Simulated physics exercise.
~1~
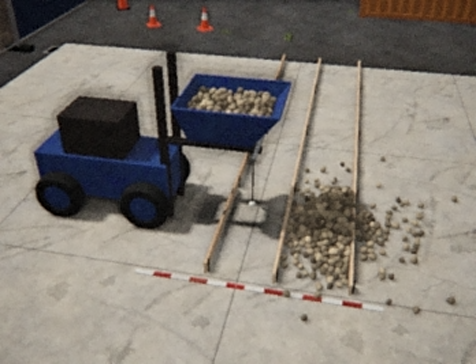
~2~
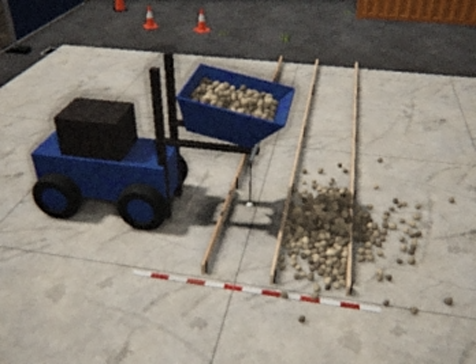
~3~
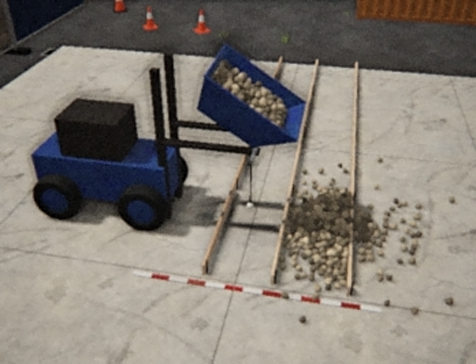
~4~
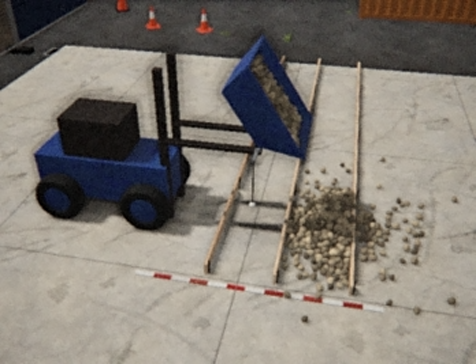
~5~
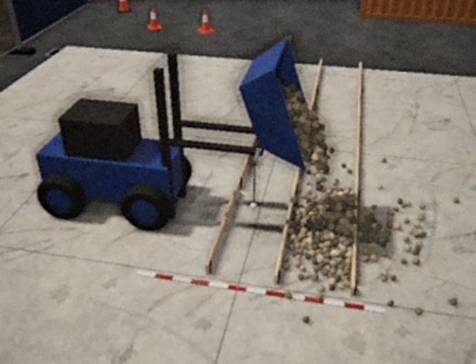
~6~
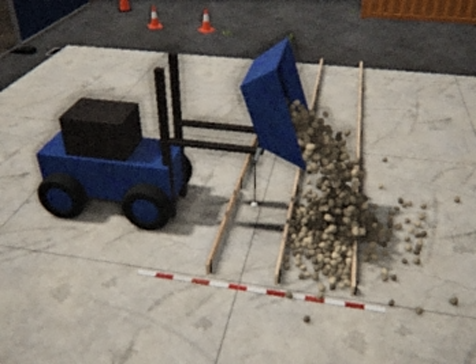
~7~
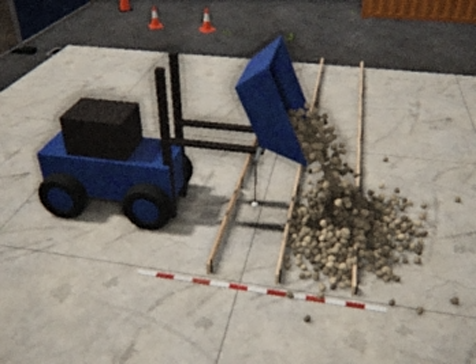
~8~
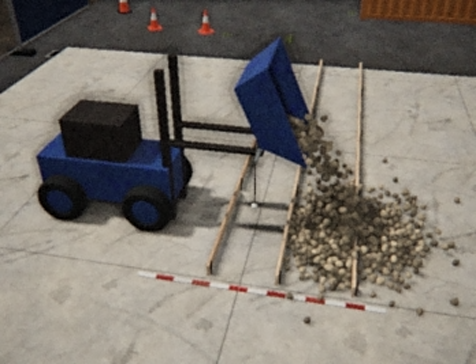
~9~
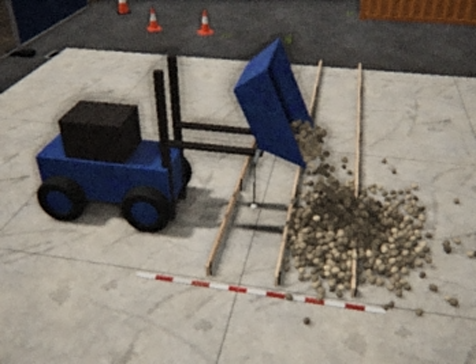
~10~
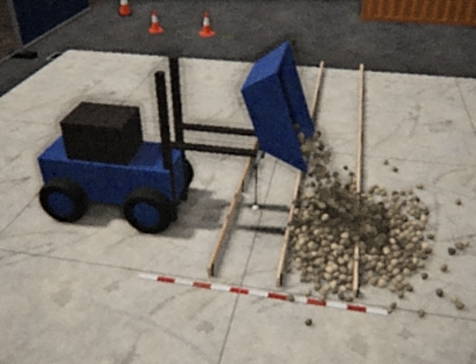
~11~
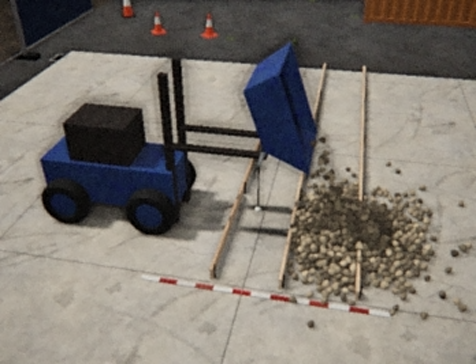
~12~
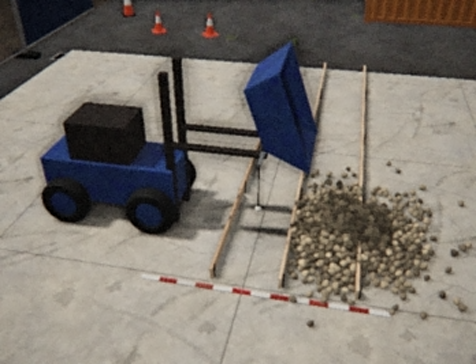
On a concrete yard, a blue fork truck tipping its skip of stones onto an earlier heap, which spreads wider across the boards.
